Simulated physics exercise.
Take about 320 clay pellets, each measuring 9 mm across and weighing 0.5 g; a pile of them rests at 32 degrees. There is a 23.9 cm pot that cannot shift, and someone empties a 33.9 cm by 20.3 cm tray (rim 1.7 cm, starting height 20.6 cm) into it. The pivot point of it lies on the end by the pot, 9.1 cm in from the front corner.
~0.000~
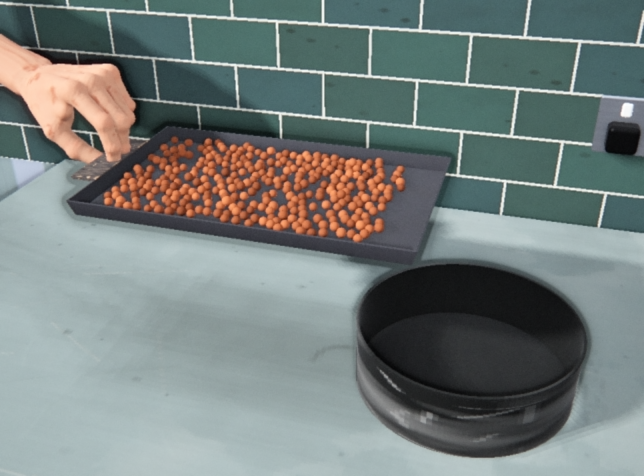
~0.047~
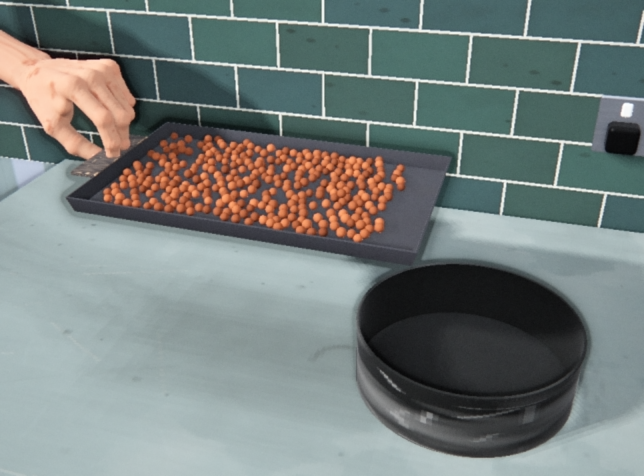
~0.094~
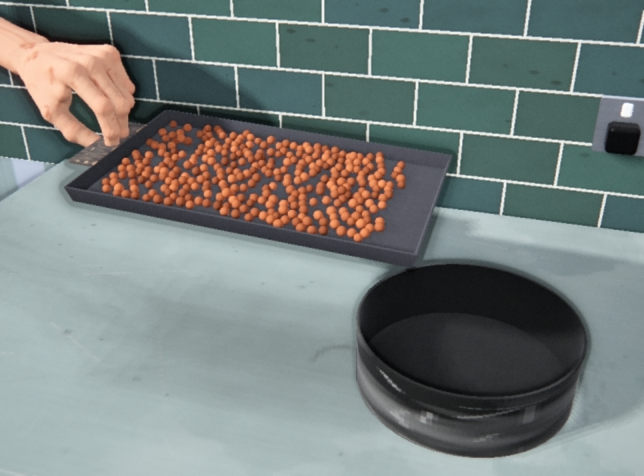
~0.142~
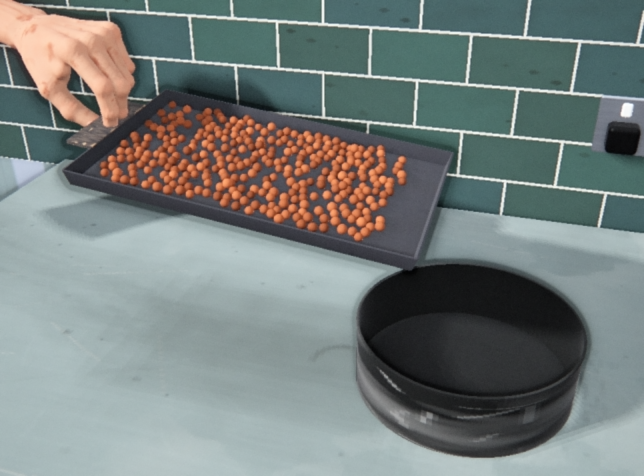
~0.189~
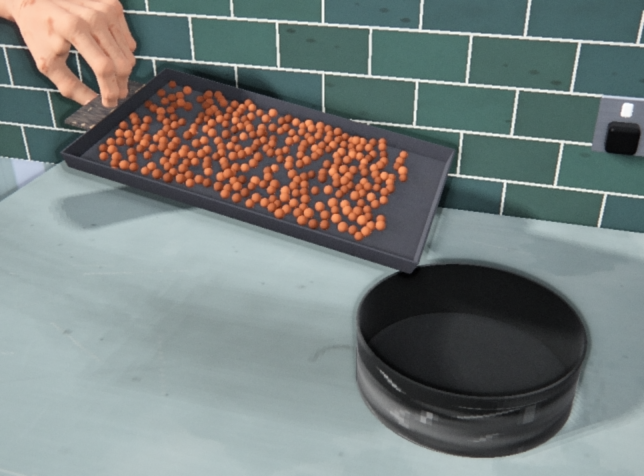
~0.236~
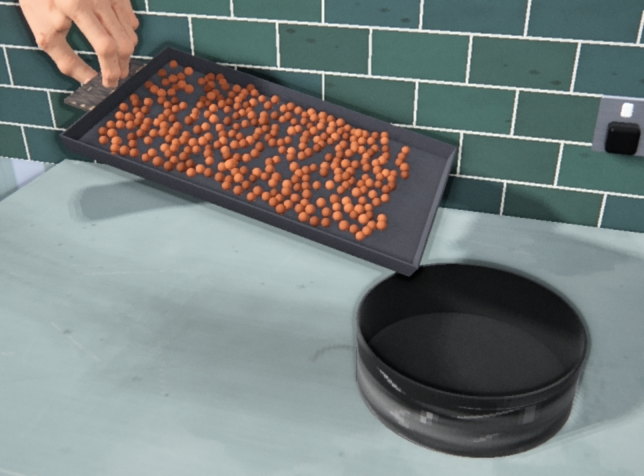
Small orange-brown balls resting on a dark rectangular tray as a hand raises its left end, tilting it beside a round black pan.
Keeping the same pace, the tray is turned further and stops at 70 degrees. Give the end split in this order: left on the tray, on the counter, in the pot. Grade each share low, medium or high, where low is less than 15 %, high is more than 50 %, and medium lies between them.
Shares - tray: Medium, counter: Medium, pot: Medium.
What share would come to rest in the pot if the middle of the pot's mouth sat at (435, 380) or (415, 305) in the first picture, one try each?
I'd say some 60 per cent for the first and some 15 per cent for the second.
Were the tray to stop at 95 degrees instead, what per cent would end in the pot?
That comes out at some 60 per cent.
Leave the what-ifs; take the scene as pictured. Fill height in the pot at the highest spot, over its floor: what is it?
2.0 cm.
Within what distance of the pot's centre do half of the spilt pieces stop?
Some 20 cm, give or take.
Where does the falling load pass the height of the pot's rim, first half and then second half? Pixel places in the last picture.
First near (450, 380), later near (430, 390).
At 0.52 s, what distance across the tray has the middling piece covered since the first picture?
Displacement on the tray: Roughly 6 cm.
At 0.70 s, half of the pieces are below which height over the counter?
Median height: Approx. 24 cm.
Then, at 0.52 s, tilt 44 degrees; the tray holds 100 %, the pot 0 %.
After 0.70 s, tilt 61 degrees; the tray holds 100 %, the pot 0 %.
After 1.01 s, tilt 70 degrees; the tray holds 50 %, the pot 25 %.
By 2.2 s all is still; tray 35 %, counter 30 %, pot 35 %.
